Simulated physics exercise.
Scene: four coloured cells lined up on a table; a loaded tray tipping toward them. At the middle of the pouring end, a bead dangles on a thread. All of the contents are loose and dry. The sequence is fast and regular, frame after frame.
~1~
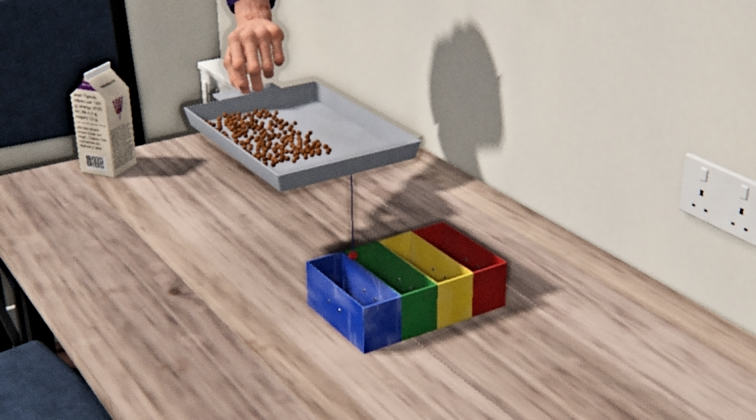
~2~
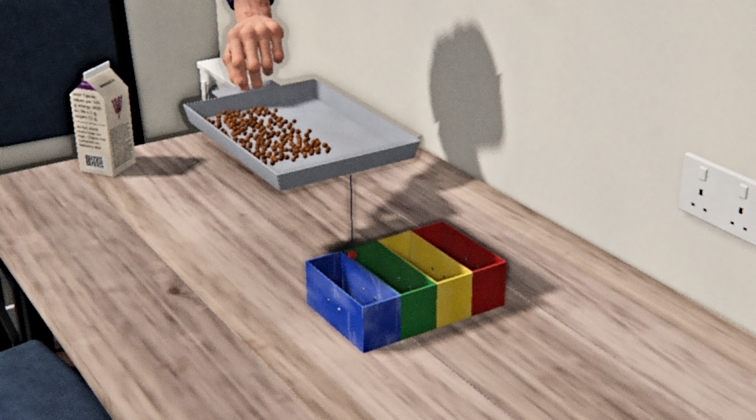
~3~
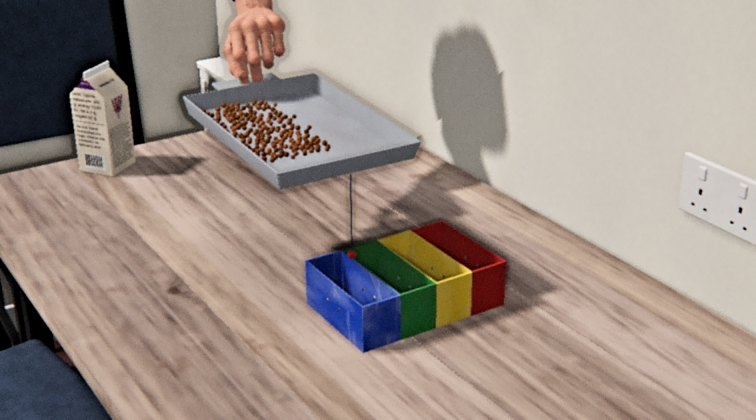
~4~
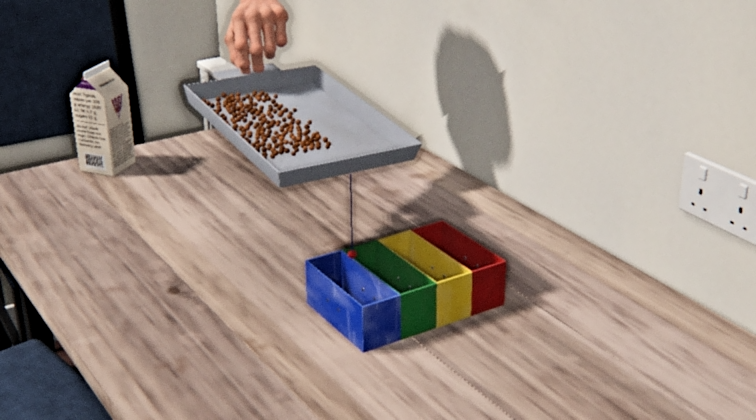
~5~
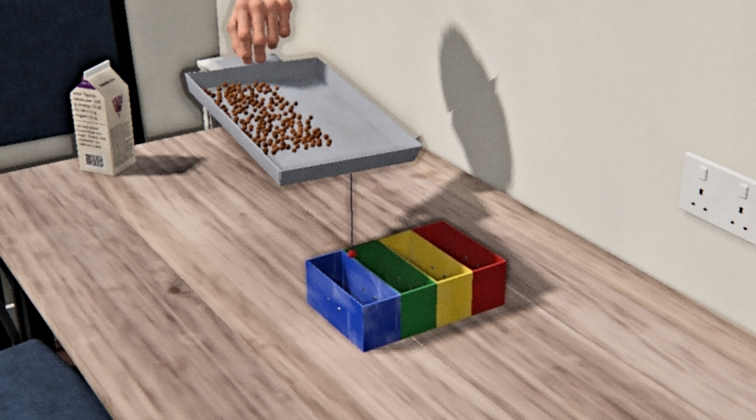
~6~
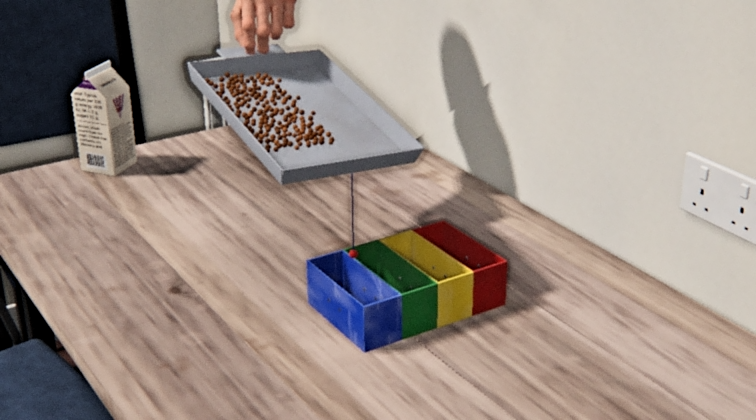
On a wooden table, a hand slowly tilts a tray of small brown balls slightly.
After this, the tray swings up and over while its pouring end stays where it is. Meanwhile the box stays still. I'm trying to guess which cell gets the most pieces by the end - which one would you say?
I would say the yellow one.
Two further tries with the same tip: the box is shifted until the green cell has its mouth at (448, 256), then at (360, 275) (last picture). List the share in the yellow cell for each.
Trial 1: 0 percent; trial 2: 30 percent.
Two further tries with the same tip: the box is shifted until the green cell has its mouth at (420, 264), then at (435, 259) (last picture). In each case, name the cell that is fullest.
First try: That green cell. Second try: The green cell.
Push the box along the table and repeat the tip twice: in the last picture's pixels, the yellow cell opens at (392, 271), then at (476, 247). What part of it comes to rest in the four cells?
The first yields 100 per cent and the second 100 per cent.
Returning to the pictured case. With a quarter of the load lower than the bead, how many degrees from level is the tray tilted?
Roughly 100 degrees.
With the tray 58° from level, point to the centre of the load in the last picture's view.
Look about (382, 162) in the last picture.
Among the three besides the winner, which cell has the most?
Ranked number two: The cell in green.
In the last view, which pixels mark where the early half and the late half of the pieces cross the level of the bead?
Initially about (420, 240); subsequently about (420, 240).
Soon, tray tipped steeply; nearly all on the tray; a small part in the yellow cell; a stray few in the red cell; a stray few falling or outside the box.
A while on, tray tipped right over; about half on the tray; about a quarter in the yellow cell; a small part in the green cell; a stray few in the red cell; about a quarter falling or outside the box.
Towards the end, tray tipped past a quarter turn; most in the yellow cell; about a quarter in the green cell; a stray few in the red cell; a stray few falling or outside the box.
Finally, tray tipped past a quarter turn; most in the yellow cell; about a quarter in the green cell; a stray few in the red cell; none in the blue cell; a stray few outside the box.
